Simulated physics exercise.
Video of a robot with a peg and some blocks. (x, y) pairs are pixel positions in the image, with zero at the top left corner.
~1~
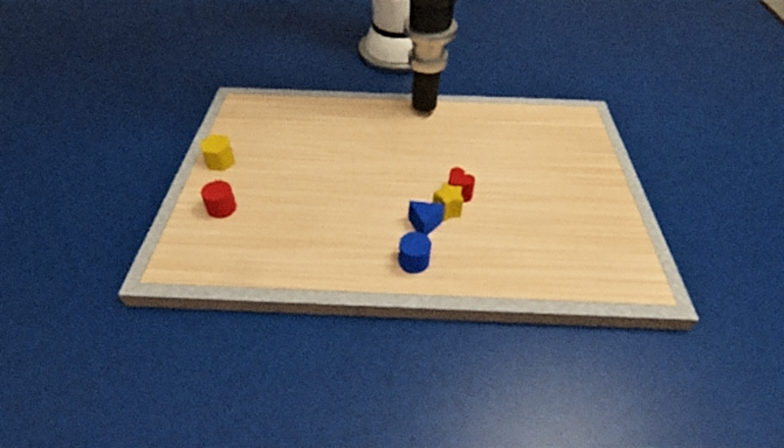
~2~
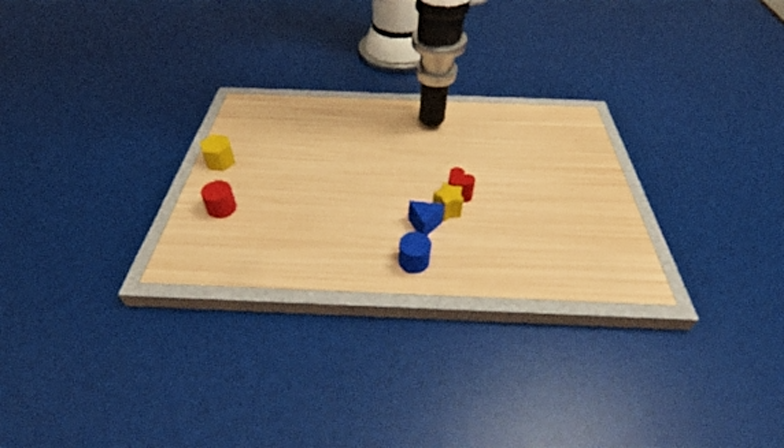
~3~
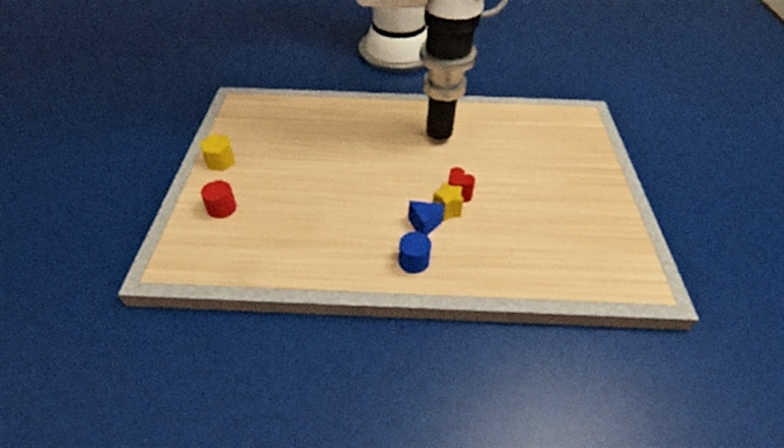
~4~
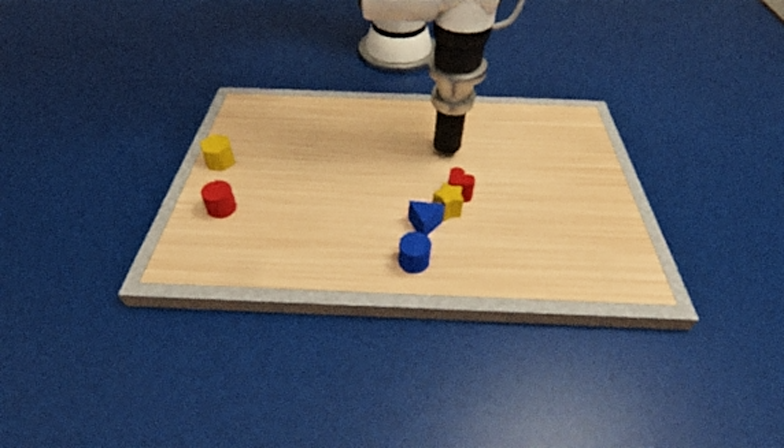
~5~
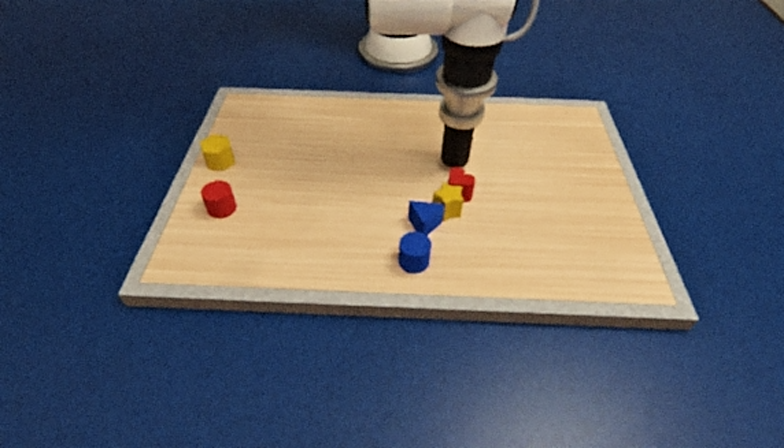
At the start, a robot arm holds its dark peg near the far edge of a wooden board with red, yellow and blue blocks on it. The peg moves a short way toward the viewer and slightly right, ending just behind the red heart-shaped block, while all the blocks stay still.
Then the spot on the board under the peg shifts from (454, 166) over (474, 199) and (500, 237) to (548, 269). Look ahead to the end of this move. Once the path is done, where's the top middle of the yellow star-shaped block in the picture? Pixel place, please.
About (448, 223).
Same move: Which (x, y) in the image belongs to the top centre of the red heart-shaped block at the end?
For the centre of its top, I'd go with (477, 229).
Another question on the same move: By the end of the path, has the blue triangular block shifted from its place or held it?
The block moves away from its spot.
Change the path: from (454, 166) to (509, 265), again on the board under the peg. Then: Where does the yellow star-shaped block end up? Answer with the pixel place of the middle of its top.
At pixel (446, 226).
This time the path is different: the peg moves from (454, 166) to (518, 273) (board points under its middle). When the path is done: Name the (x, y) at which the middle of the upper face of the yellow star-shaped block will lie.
The answer is (447, 224).
On the path given first. One third of the way, peg at (476, 193); blue triangular block at (420, 212), turned 40° clockwise; yellow star-shaped block at (450, 213), turned 20° clockwise; red heart-shaped block at (469, 202), turned 25° clockwise.
Two thirds of the way, peg at (503, 230); blue triangular block at (417, 213), turned 50° clockwise; yellow star-shaped block at (448, 223), turned 60° clockwise; red heart-shaped block at (477, 229), turned 90° clockwise.
At the end, peg at (551, 262); blue triangular block at (417, 213), turned 50° clockwise; yellow star-shaped block at (448, 223), turned 60° clockwise; red heart-shaped block at (477, 229), turned 95° clockwise.
